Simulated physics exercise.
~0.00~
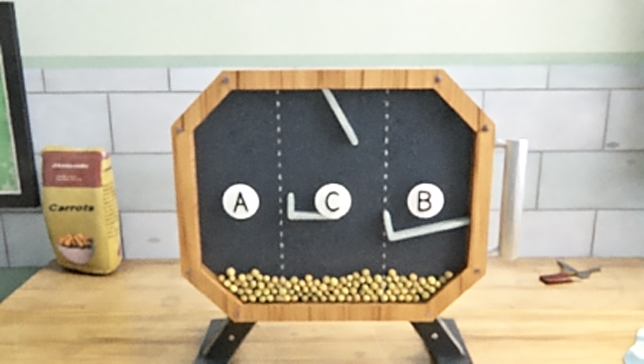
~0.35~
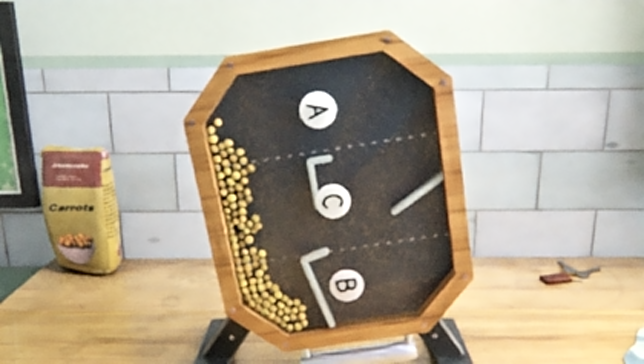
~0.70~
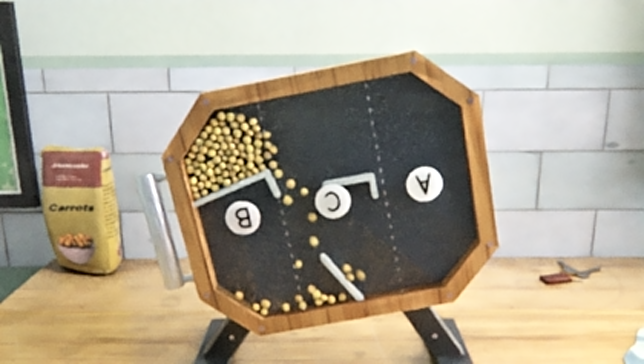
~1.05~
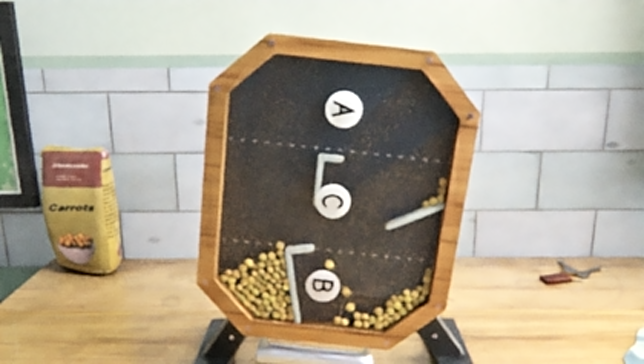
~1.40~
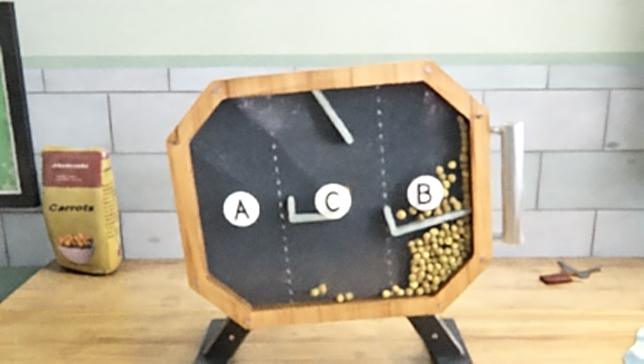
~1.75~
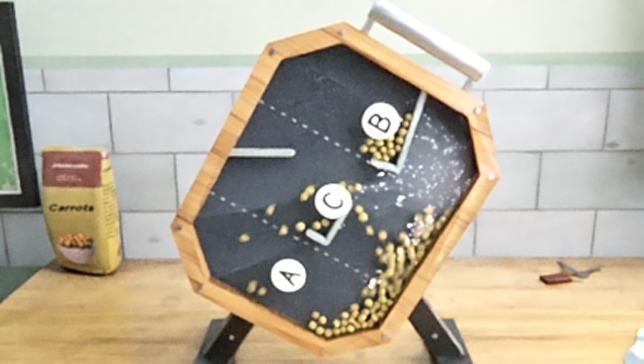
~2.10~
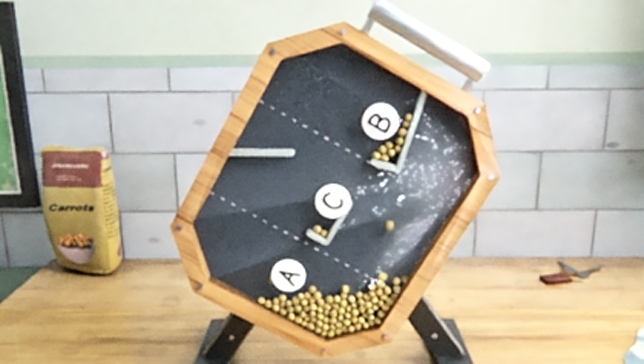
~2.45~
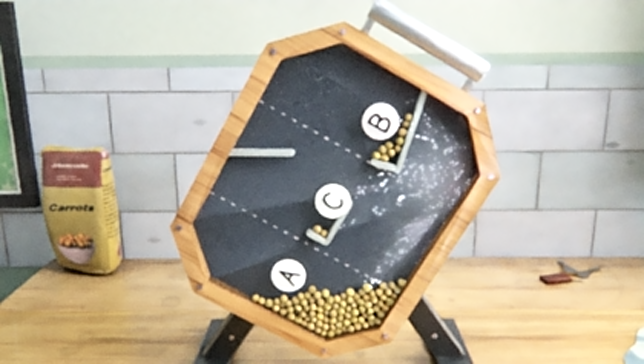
The clip opens on a level, wood-framed case with a dark interior, chickpeas spread along its bottom beneath the letters A, C and B. The case turns clockwise until it is nearly upside down, and the chickpeas heap on B's bracket at the upper left while some spill down past it. It swings back anticlockwise, gathering them around B, first at the bottom and then on the right as it passes level. Tilting on, it sends most tumbling past C towards A. It stops tilted, with most chickpeas piled in strip A, a small cluster held beside B and a few by C.
